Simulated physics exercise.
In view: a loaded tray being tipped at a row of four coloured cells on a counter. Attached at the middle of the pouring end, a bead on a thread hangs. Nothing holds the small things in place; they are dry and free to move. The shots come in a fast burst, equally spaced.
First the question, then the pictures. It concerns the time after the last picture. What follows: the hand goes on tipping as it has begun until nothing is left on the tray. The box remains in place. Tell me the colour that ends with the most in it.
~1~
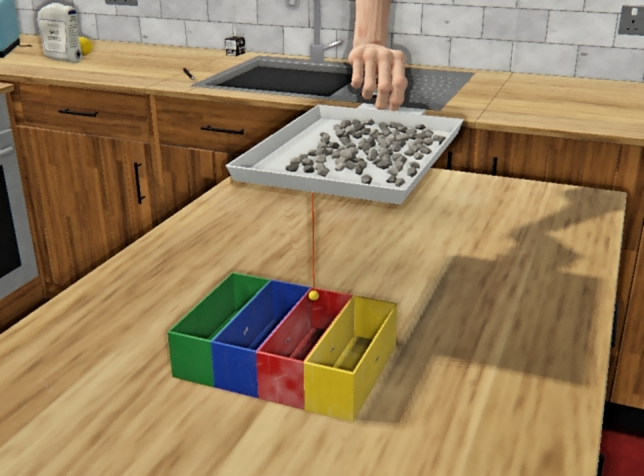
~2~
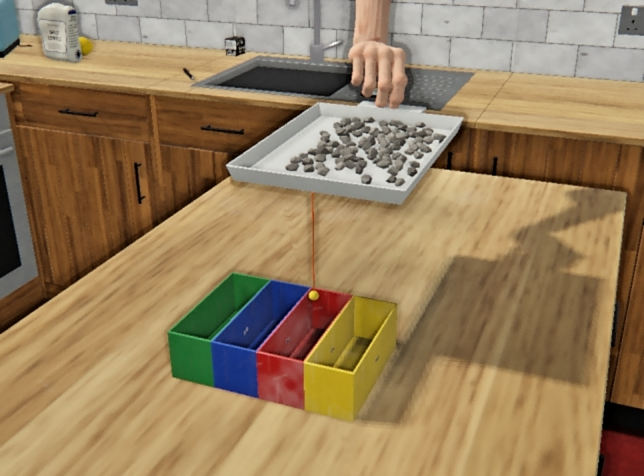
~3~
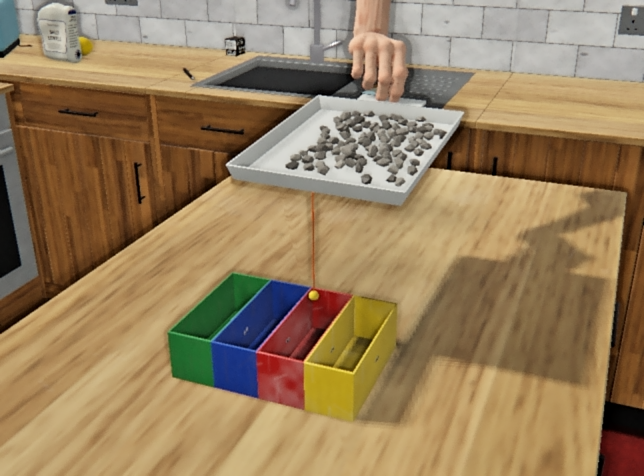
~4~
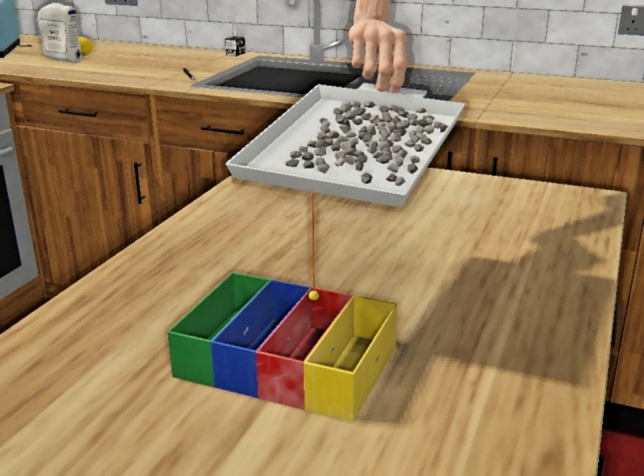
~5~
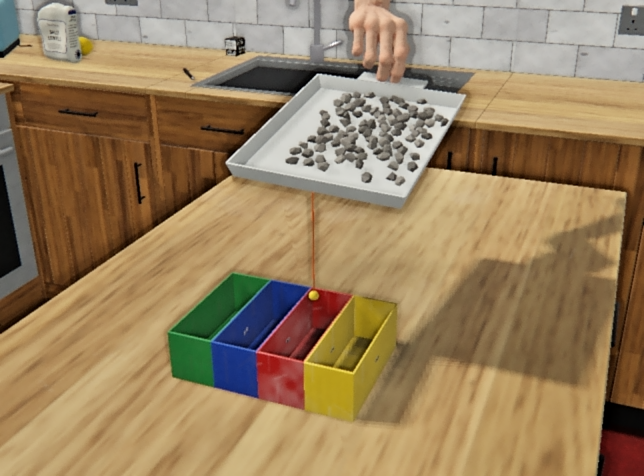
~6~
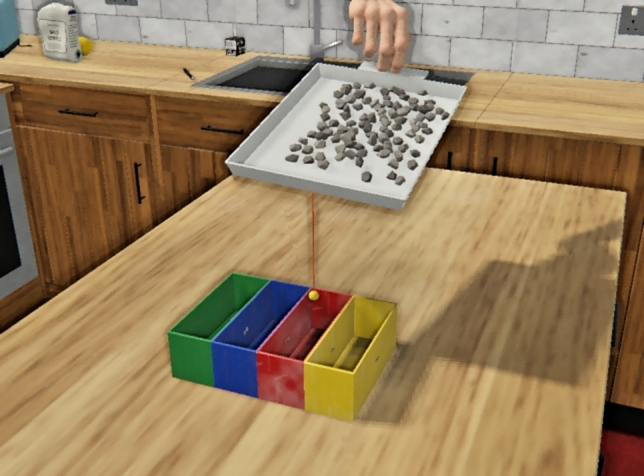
That would be yellow.
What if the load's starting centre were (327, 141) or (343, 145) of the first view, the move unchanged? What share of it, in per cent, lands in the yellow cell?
From the first start you get 50 in a hundred, from the second 40 in a hundred.
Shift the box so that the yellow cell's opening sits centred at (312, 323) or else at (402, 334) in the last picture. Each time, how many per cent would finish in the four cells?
10 per cent, then 90 per cent.
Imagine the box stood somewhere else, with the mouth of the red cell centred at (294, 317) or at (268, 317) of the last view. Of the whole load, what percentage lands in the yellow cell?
Trial 1 near 20 percent, trial 2 near 10 percent.
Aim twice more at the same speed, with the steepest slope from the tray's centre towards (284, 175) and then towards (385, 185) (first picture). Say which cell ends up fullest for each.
First try: That green cell; second try: The yellow one.
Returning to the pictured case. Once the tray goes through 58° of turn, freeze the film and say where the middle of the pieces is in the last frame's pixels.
The load's middle is around (375, 187).
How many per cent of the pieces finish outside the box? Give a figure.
Estimate: Around 50 percent.
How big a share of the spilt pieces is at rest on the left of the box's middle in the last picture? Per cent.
It amounts to some 0 percent.
Soon, tray tipped steeply; most on the tray; a stray few in the yellow cell; a small part falling or outside the box.
A while on, tray tipped right over; a small part on the tray; about a third in the yellow cell; a stray few in the red cell; about half falling or outside the box.
Towards the end, tray tipped past a quarter turn; about half in the yellow cell; a small part in the red cell; about half falling or outside the box.
Finally, tray tipped past a quarter turn; about half in the yellow cell; a small part in the red cell; none in the blue cell; none in the green cell; about half outside the box.
